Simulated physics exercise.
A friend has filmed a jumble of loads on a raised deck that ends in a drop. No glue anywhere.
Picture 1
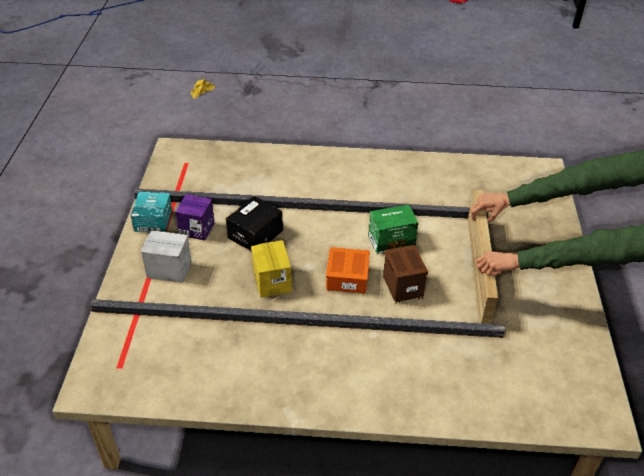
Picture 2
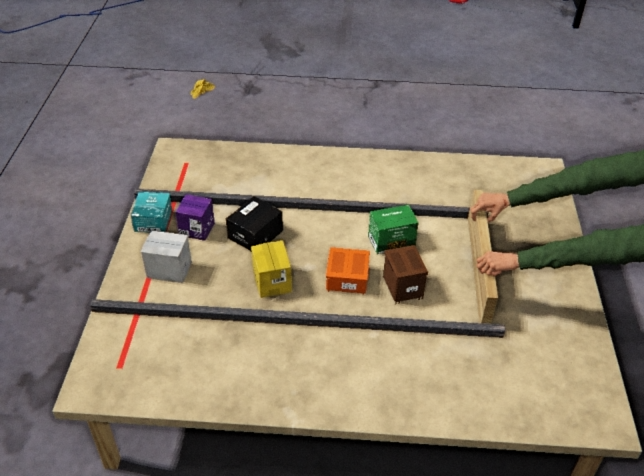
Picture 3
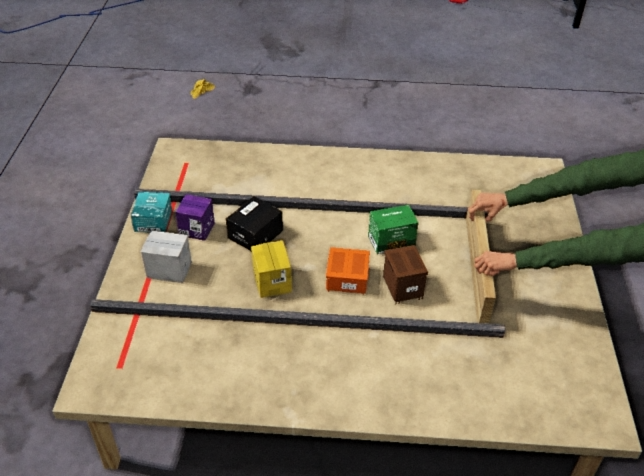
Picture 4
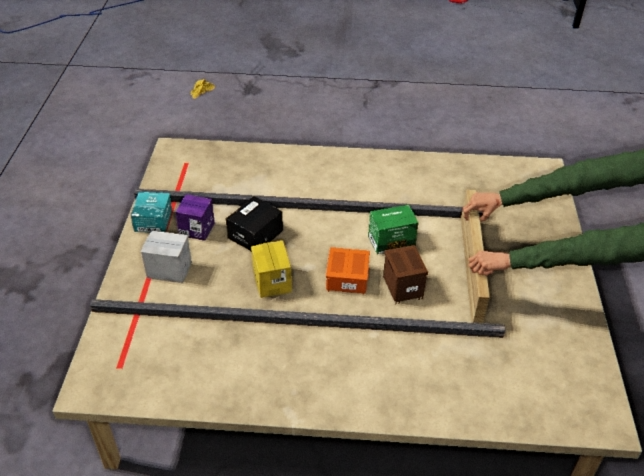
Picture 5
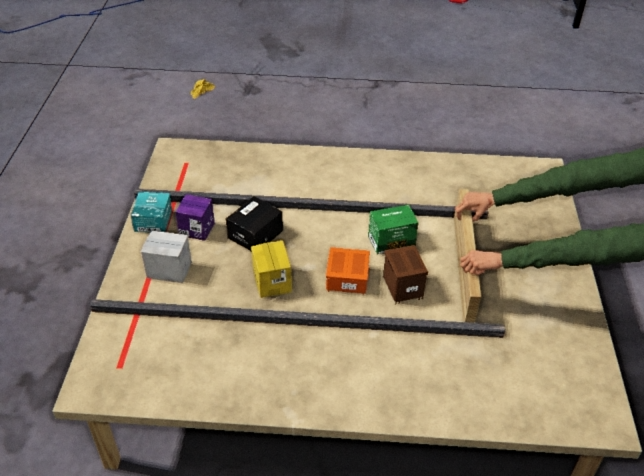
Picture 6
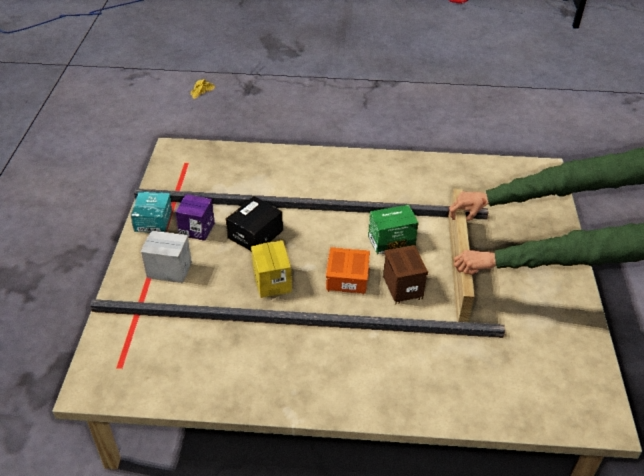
On a wooden table with two dark rails and a red line, two green-sleeved hands hold an upright plank to the right of eight colorful boxes, then slide it slightly left while the boxes stay still.
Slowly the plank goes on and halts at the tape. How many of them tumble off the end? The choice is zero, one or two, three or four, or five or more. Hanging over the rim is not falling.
The number that fall off is five or more.
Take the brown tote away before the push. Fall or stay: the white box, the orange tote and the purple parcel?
The white box goes over; the orange tote holds on; the purple parcel tumbles off.
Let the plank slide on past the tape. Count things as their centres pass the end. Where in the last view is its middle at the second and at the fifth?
Its middle is around (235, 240) and later (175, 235).
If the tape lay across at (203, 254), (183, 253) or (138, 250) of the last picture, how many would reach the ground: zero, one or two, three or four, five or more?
Taking them in turn, either three or four; either three or four; more than four.
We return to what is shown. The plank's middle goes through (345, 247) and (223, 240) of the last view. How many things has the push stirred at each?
At the one place 4, at the other 8.
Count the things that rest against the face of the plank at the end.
It touches 2.
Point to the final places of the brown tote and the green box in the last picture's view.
First (134, 256), then (145, 211).
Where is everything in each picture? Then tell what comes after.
The first frame shows turquoise box (152, 212); white box (167, 257); purple parcel (196, 217); plank (482, 255); tape (158, 251).
The second frame shows white box (167, 257); black parcel (255, 225).
The third frame shows purple parcel (196, 218); green box (393, 229).
The fourth frame shows turquoise box (152, 212); orange tote (348, 271).
The fifth frame shows white box (167, 257); plank (466, 254).
The sixth frame shows turquoise box (152, 212); white box (167, 257); purple parcel (196, 218); plank (460, 254); tape (158, 251).
A little later, none off yet; turquoise box at rest near (152, 212); white box at rest near (167, 257); purple parcel at rest near (196, 218).
When it is over, the number that fall off is five or more; down, orange tote, yellow parcel, black parcel, purple parcel, white box and turquoise box.
